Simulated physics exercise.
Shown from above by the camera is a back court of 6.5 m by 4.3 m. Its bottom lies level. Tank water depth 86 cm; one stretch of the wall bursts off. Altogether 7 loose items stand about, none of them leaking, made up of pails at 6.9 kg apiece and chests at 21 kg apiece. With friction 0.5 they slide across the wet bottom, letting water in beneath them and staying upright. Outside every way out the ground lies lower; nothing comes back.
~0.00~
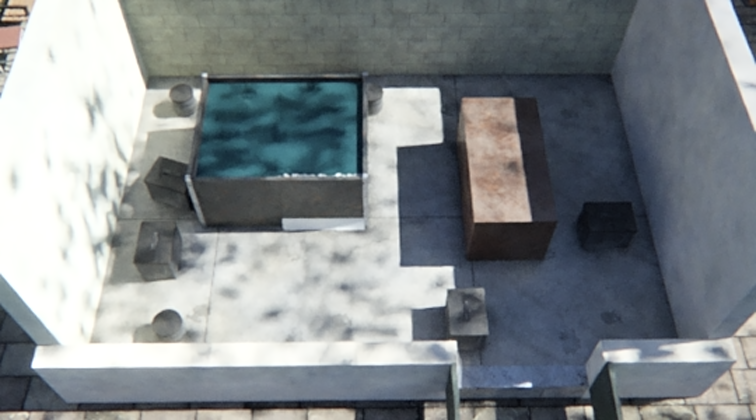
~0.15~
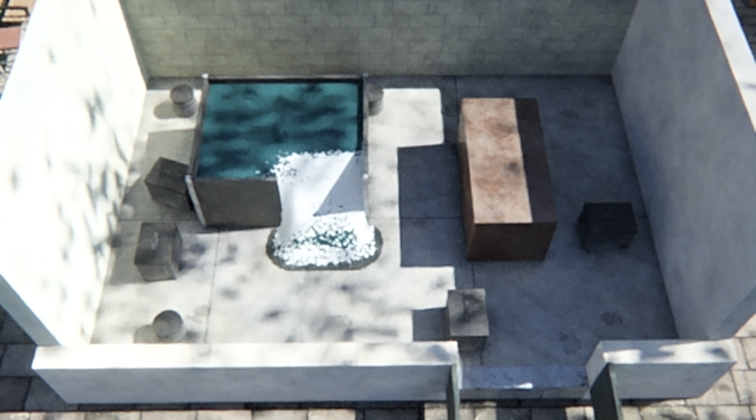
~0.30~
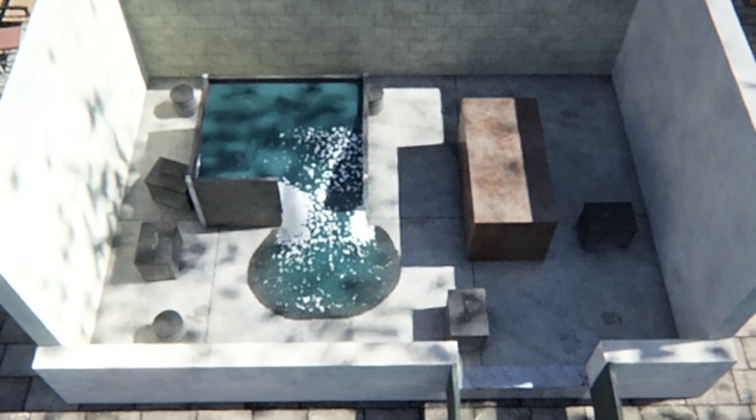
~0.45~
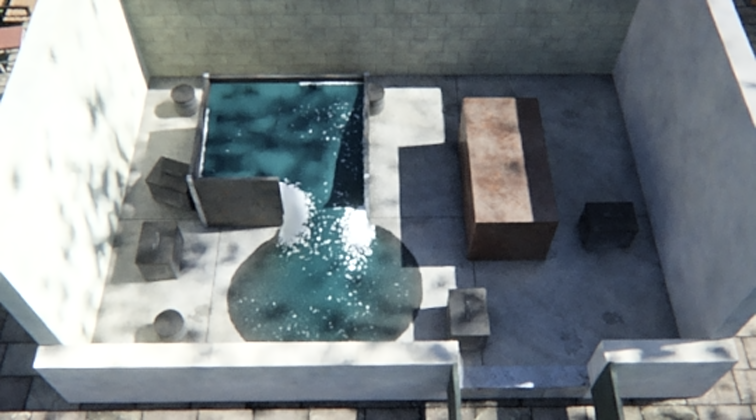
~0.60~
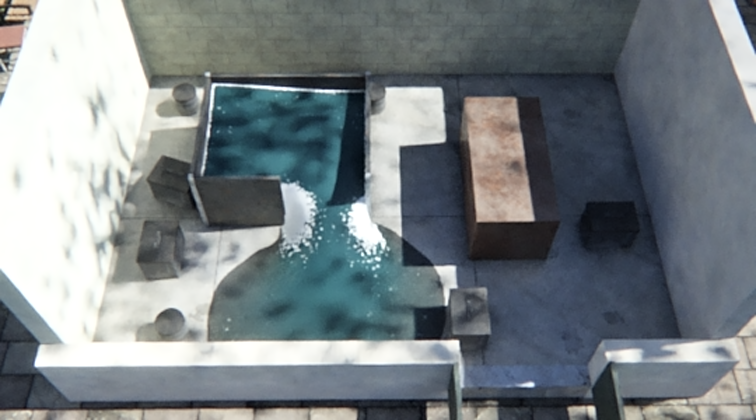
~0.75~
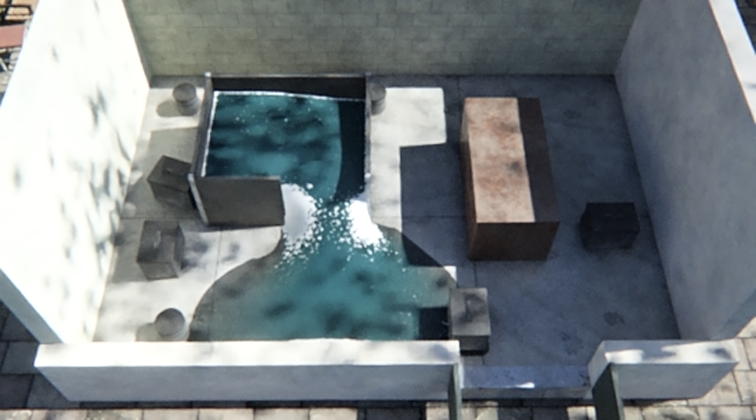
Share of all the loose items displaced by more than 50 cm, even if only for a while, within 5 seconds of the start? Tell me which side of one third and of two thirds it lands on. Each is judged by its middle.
Top band.
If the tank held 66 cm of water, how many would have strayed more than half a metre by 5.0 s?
Then 4.
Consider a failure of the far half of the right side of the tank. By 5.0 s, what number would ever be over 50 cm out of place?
That gives 3 of them.
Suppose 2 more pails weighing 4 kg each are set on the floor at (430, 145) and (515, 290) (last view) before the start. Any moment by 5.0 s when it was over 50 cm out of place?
Result, in sequence: Not exceeded / exceeded.
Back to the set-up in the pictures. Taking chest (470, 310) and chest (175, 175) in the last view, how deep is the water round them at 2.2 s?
First roughly 10 cm, second roughly 1 cm.
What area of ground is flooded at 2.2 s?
Flooded: Near 14 m2.
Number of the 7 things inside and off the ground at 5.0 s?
The count is 1.
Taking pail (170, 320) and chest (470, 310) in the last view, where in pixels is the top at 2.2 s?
(130, 215) and (654, 288), roughly.
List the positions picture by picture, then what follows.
A pail at (181, 93) rests on the ground; a chest at (172, 174) rests on the ground; water covers 2.8 m2; 0 of 7 have shifted, in the first picture.
A pail at (181, 94), on the bottom; a chest at (172, 175), on the bottom; 3.5 m2 under water; 0 of 7 have shifted, in the second picture.
A pail at (181, 94), on the bottom; a chest at (172, 174), on the bottom; water covers 4.6 m2; 0 of 7 have shifted, in the third picture.
A pail at (183, 93), on the bottom; a chest at (173, 174) rests on the ground; water covers 5.9 m2; 0 of 7 have shifted, in the fourth picture.
A pail at (184, 92) rests on the ground; a chest at (174, 173) rests on the ground; 6.7 m2 under water; 0 of 7 have shifted, in the fifth picture.
A pail at (184, 92) rests on the ground; a chest at (175, 173) rests on the ground; water covers 7.1 m2; 0 of 7 have shifted, in the sixth picture.
After 1.1 s 0 of 7 are over 50 cm from their spots; 0 afloat.
After 2.2 s 2 of 7 are over 50 cm from their spots; 1 afloat.
After 3.5 s 5 of 7 are over 50 cm from their spots; 2 afloat.
After 5.0 s 6 of 7 are over 50 cm from their spots, and 6 have been at some point; 1 afloat.
